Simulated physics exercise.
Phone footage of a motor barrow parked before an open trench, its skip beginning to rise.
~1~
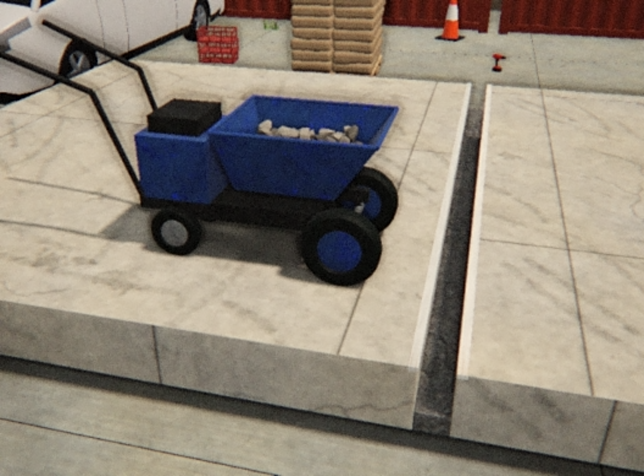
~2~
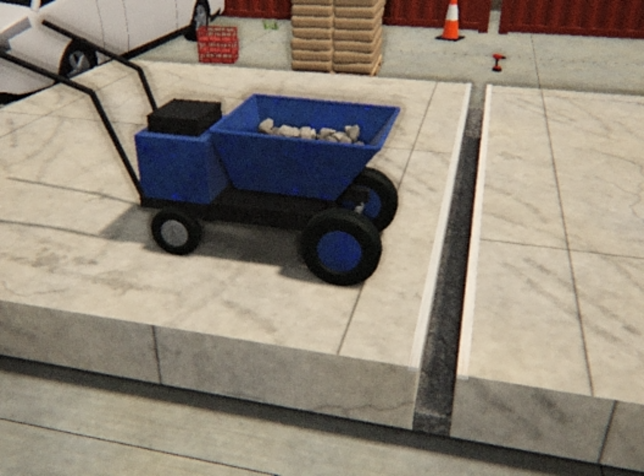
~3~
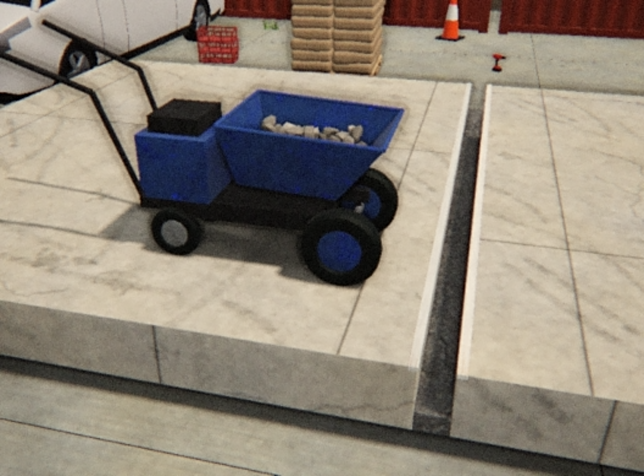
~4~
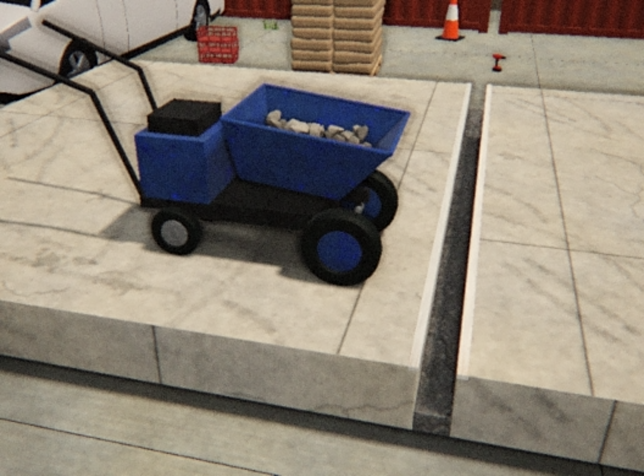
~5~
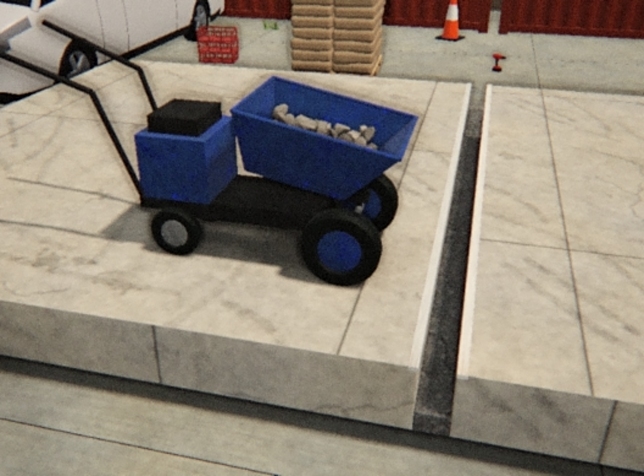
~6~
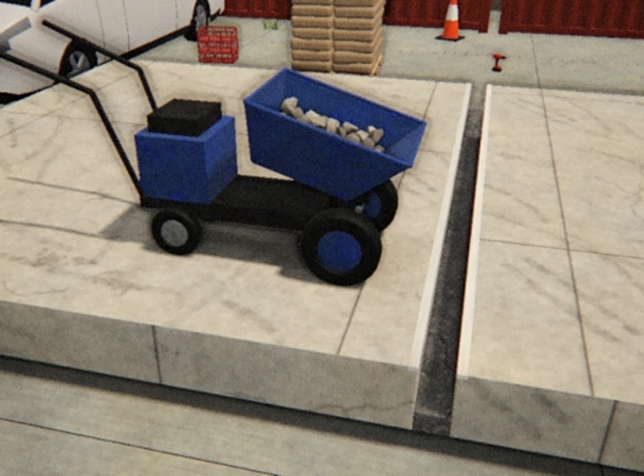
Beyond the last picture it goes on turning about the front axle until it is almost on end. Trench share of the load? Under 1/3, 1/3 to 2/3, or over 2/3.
I predict the trench won't see a third of the load.
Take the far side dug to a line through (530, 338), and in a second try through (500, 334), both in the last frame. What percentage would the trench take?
100 % then 90 %, roughly.
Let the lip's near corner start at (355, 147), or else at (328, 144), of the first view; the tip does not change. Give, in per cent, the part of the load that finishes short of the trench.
You'd get around 0 in a hundred, then 10 in a hundred.
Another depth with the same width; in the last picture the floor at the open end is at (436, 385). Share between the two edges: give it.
Something like 20 %.
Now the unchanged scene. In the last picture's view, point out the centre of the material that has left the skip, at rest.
Somewhere close to (494, 271) in the last picture.
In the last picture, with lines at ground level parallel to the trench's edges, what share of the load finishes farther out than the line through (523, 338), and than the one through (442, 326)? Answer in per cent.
In order, some 20 % then some 70 %.
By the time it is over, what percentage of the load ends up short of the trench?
Roughly 0 per cent of the load.
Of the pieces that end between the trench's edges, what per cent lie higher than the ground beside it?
Estimate: Around 55 %.
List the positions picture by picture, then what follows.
Lip of the skip (377, 149), level; top of the load (304, 137), broken stones; first edge of the trench (422, 322); far edge (467, 329), the trench under half as wide as the skip, and about as deep as wide, in the first picture.
Lip of the skip (379, 149), level; top of the load (306, 137), in the second picture.
Lip of the skip (383, 151), tipped barely; top of the load (309, 135), in the third picture.
Lip of the skip (390, 155), tipped a little; top of the load (294, 139), in the fourth picture.
Lip of the skip (399, 160), tipped a little; top of the load (287, 135), in the fifth picture.
Lip of the skip (410, 167), tipped clearly; top of the load (286, 128); first edge of the trench (422, 322); far edge (467, 329), in the sixth picture.
Just after the last frame, skip tipped steeply; every one in the skip.
A moment on, skip tipped right over; the larger part in the skip; just a few in or heaped over the trench; about a tenth beyond it.
Further on, skip tipped right over; roughly a third in the skip; about a tenth in or heaped over the trench; roughly half beyond it.
When it is over, skip tipped right over; roughly a third in the skip; about a tenth in or heaped over the trench; roughly half beyond it.
